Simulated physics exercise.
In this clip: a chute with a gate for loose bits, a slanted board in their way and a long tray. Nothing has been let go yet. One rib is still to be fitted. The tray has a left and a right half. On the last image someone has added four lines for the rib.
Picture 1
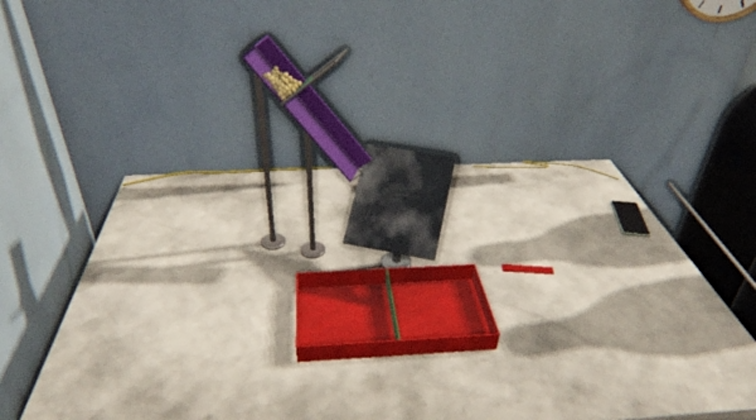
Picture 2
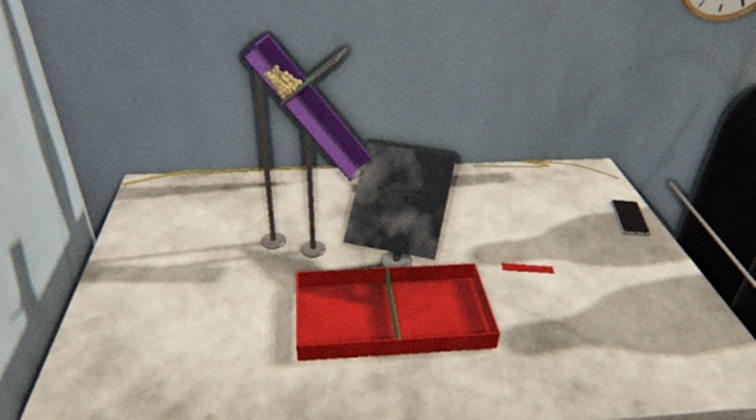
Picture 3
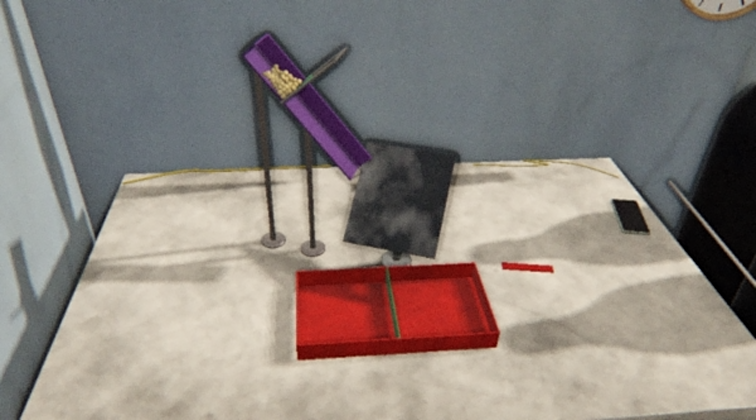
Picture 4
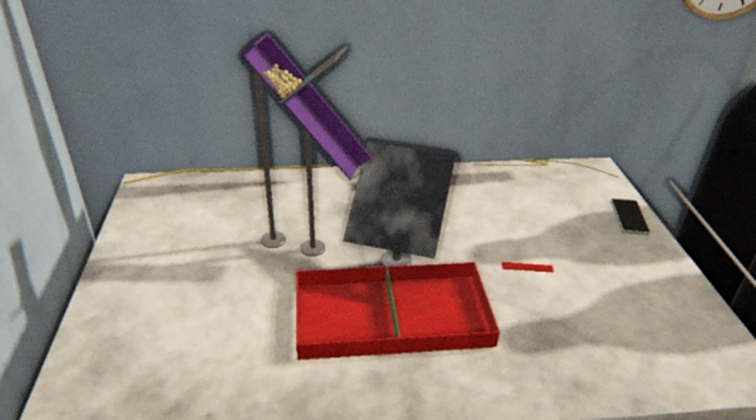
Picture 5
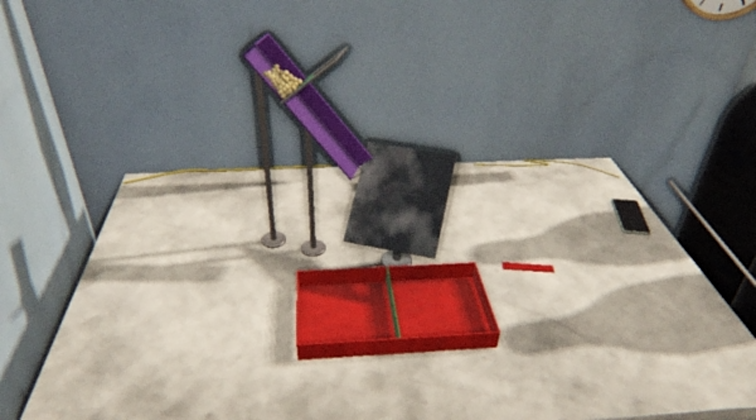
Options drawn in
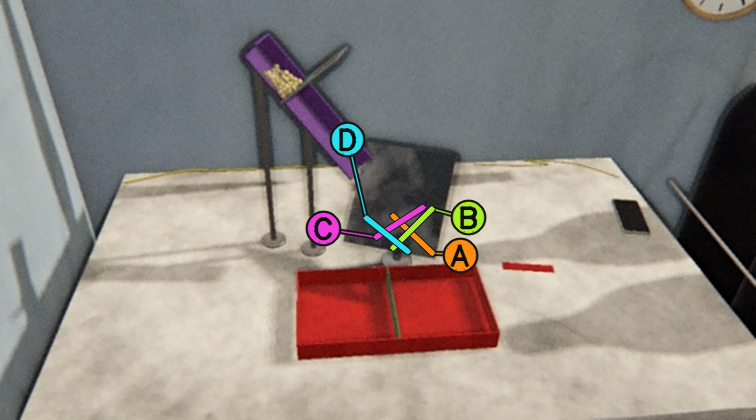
At first, a pile of small pale bits sits behind a dark gate near the top of a steep purple chute, above a tilted dark board and a red tray divided into two halves. Nothing visibly moves after that; the gate stays shut, the pile stays put, and the tray remains empty.
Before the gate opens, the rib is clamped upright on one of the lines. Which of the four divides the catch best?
A.
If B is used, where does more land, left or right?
Left.
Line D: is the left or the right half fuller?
More lands on the right.
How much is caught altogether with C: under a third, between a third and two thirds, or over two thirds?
It is over two thirds.
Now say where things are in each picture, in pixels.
Load behind the gate at (286, 83), soya beans; lip of the chute at (355, 175), sloping steeply, in the first frame.
Middle of the board at (400, 199), tilted fairly steeply; middle of its low edge at (388, 251); of its high edge at (412, 150), in the second frame.
Front corners of the tray at (297, 345) and (499, 332); front end of its middle wall at (400, 338); gate still shut at (305, 83), in the third frame.
Middle of the load at (286, 81); lip at (355, 173), in the fourth frame.
Middle of the load at (287, 81); lip at (355, 173), in the fifth frame.
On the marked copy, line A from (392, 215) to (432, 253); line B from (432, 208) to (392, 248); line C from (423, 207) to (376, 237); line D from (366, 217) to (408, 251).
Choosing A, of what is caught, about a third in the left half, about two thirds in the right.
Choosing B, of what is caught, nearly all in the left half, a stray few in the right.
Choosing C, of what is caught, nearly all in the left half, a small part in the right.
Choosing D, of what is caught, none in the left half, all in the right.
